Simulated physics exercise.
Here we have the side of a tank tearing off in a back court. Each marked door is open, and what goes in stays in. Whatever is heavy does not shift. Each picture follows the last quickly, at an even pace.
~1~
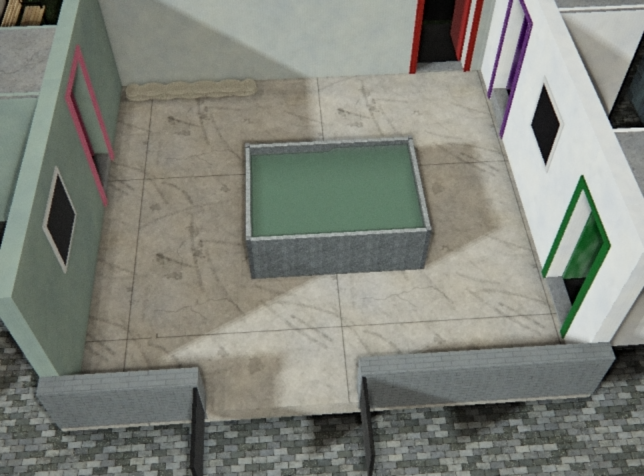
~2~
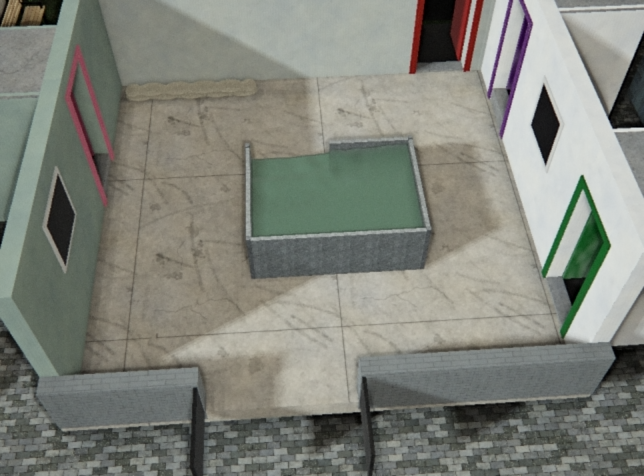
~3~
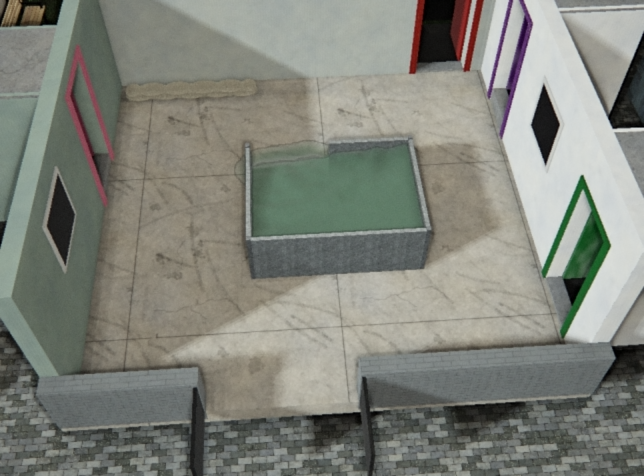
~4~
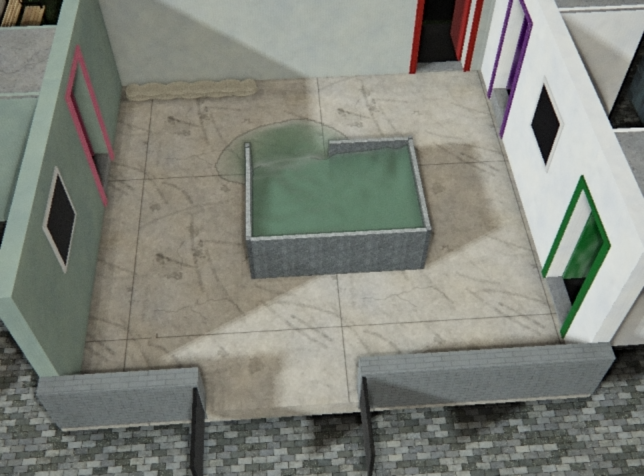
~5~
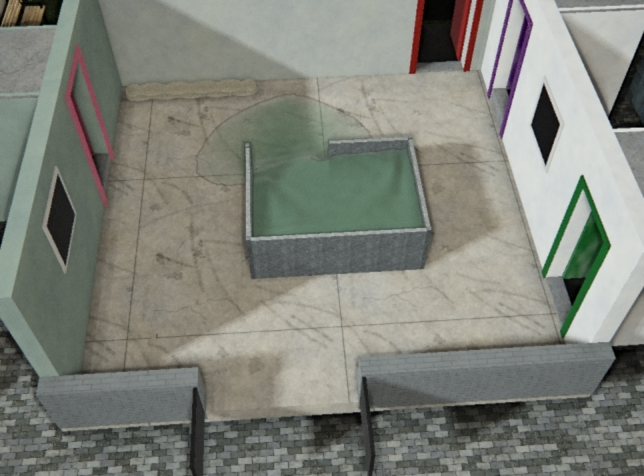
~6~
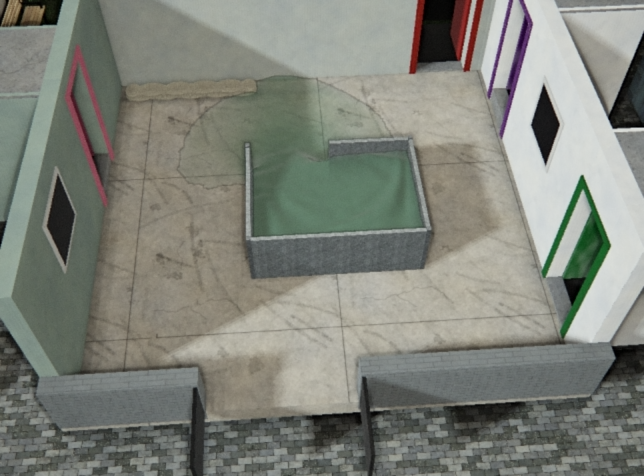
A paved back court is seen from high above, looking down over its walls, and the view stays still. A grey block tank of green water stands in the middle, between a pale green wall with a pink doorway at left and a white wall with purple and green doorways at right. Part of the tank's far side breaks away, and water pours out and spreads in a widening, thin sheet across the floor behind it.
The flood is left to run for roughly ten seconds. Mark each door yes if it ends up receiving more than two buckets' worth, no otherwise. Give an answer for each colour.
Pink door - no, red door - yes, green door - yes, purple door - no.
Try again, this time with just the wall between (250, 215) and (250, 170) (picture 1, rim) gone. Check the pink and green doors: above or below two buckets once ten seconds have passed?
The pink one exceeds the limit; the green one exceeds the limit.
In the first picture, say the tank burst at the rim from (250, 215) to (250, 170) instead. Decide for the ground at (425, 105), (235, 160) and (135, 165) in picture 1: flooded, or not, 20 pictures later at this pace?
Spot one ends up untouched by the spill, spot two untouched by the spill, spot three deluged.
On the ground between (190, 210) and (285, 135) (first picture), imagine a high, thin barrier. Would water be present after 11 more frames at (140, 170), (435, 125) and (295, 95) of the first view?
Results in sequence: Bone-dry / swamped / swamped.
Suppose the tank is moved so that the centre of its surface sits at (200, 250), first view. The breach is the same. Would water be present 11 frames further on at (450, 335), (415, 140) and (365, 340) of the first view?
First spot bare, second bare, third bare.
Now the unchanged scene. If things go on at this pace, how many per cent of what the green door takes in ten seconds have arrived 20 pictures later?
Around 0 percent.
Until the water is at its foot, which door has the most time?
Answer - the green one.
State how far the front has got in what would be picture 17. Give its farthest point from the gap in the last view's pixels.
Estimated pixel: (474, 74).
A moment on, water covers 25 % of the floor; the pink door not reached, the red door not reached, the green door not reached, the purple door not reached.
Next, water covers 30 % of the floor; the pink door wet at the sill, nothing in, the red door under two buckets in, the green door not reached, the purple door not reached.
Then, water covers 55 % of the floor; the pink door wet at the sill, nothing in, the red door under two buckets in, the green door not reached, the purple door wet at the sill, nothing in.
Later, water covers 90 % of the floor; the pink door wet at the sill, nothing in, the red door over two buckets in, the green door wet at the sill, nothing in, the purple door wet at the sill, nothing in.
In the end, water covers 95 % of the floor; the pink door wet at the sill, nothing in, the red door far over two buckets in, the green door over two buckets in, the purple door wet at the sill, nothing in.
